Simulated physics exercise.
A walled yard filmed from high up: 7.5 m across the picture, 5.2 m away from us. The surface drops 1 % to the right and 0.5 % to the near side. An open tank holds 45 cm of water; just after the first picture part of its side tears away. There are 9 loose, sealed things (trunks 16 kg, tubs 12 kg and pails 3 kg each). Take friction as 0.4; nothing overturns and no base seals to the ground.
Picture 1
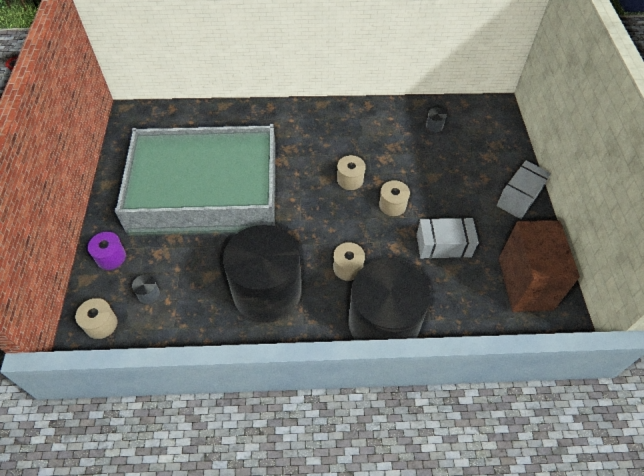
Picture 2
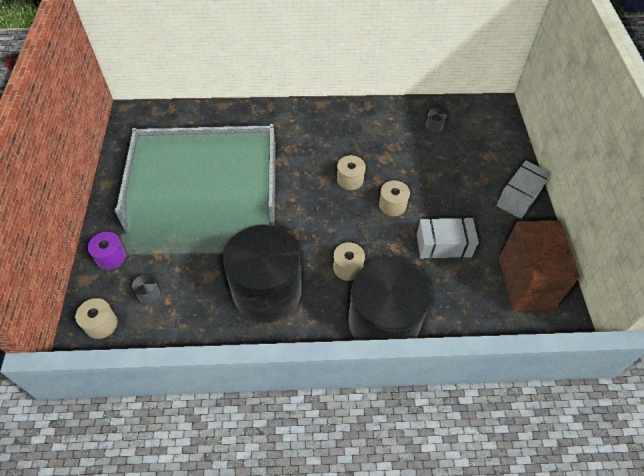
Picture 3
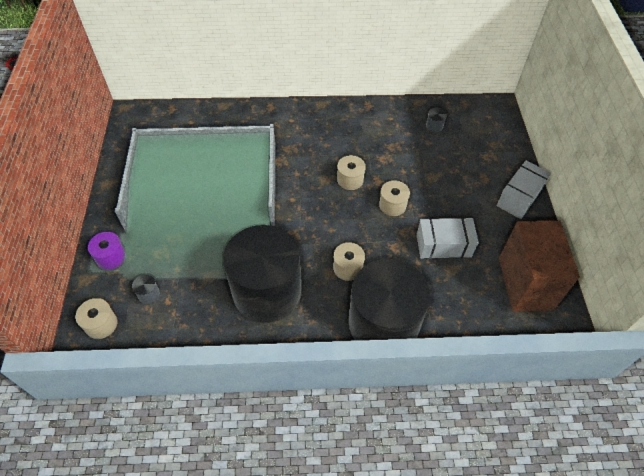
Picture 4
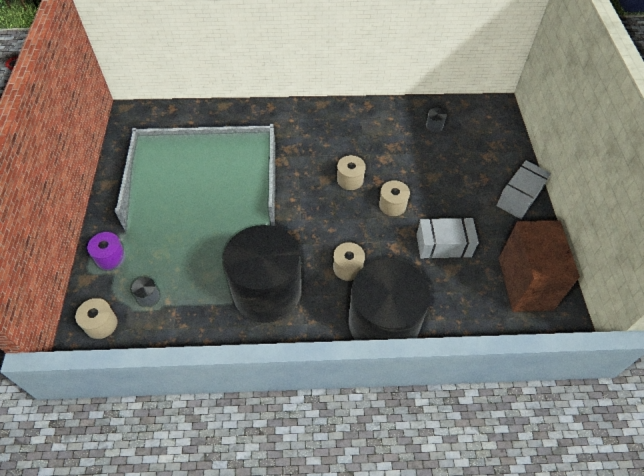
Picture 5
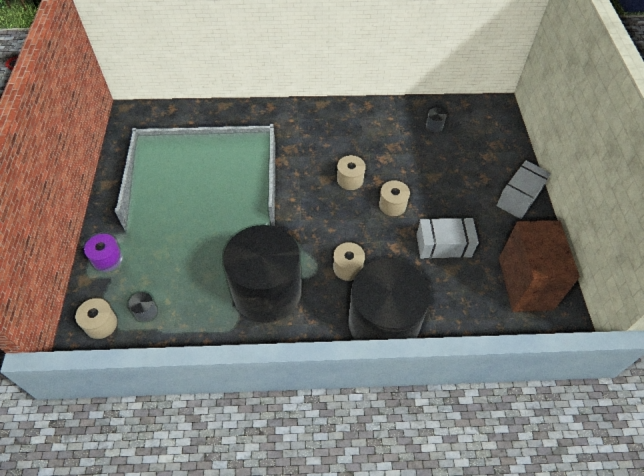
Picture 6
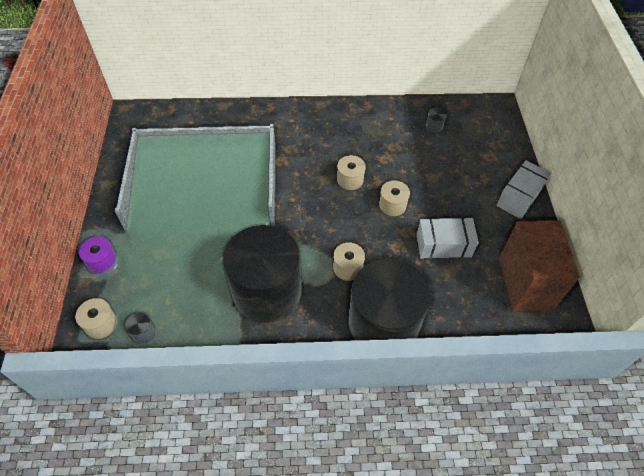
Green water spreads from an open tank toward the near side, nudging a purple tub slightly left.
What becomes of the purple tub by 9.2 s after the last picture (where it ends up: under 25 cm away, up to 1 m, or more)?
Purple tub gets carried off.
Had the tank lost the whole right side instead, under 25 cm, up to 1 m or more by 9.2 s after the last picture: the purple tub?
In that case the purple tub holds its place.
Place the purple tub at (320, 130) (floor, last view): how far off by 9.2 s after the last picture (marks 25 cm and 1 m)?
It stays put.
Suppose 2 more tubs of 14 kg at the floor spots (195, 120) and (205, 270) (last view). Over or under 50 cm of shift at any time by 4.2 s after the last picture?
In that order: Under, more.
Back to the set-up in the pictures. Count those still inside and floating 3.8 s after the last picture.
2 of them.
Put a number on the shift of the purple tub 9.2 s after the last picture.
About 300 cm.
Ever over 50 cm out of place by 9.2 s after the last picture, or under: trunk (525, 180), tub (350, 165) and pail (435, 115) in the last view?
In turn: Under, short of it, over.
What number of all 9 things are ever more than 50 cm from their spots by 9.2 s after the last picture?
I count 6.
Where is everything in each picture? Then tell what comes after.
The first frame shows the purple tub at (104, 245), on the bottom; water covers 3.6 m2; 0 of 9 have shifted.
The second frame shows the purple tub at (104, 245) rests on the ground; 4.5 m2 under water; 0 of 9 have shifted.
The third frame shows the purple tub at (104, 245), on the bottom; 5.6 m2 under water; 0 of 9 have shifted.
The fourth frame shows the purple tub at (103, 245), on the bottom; 6.4 m2 under water; 0 of 9 have shifted.
The fifth frame shows the purple tub at (100, 247), on the bottom, 6 cm from its start; water covers 7.3 m2; 2 of 9 have shifted.
The sixth frame shows the purple tub at (95, 249) rests on the ground, 14 cm from its start; 8.4 m2 under water; 2 of 9 have shifted.
Then, 1.2 s after the last picture the purple tub is near (78, 257), 0.4 m from its start, aground; 2 afloat.
Then, 3.8 s after the last picture the purple tub is near (122, 102), 3.0 m from its start, aground; 2 afloat.
Then, 6.2 s after the last picture the purple tub is near (210, 111), 3.0 m from its start, aground; 1 afloat.
Then, 9.2 s after the last picture the purple tub is near (210, 111), 3.0 m from its start, aground; 3 afloat.
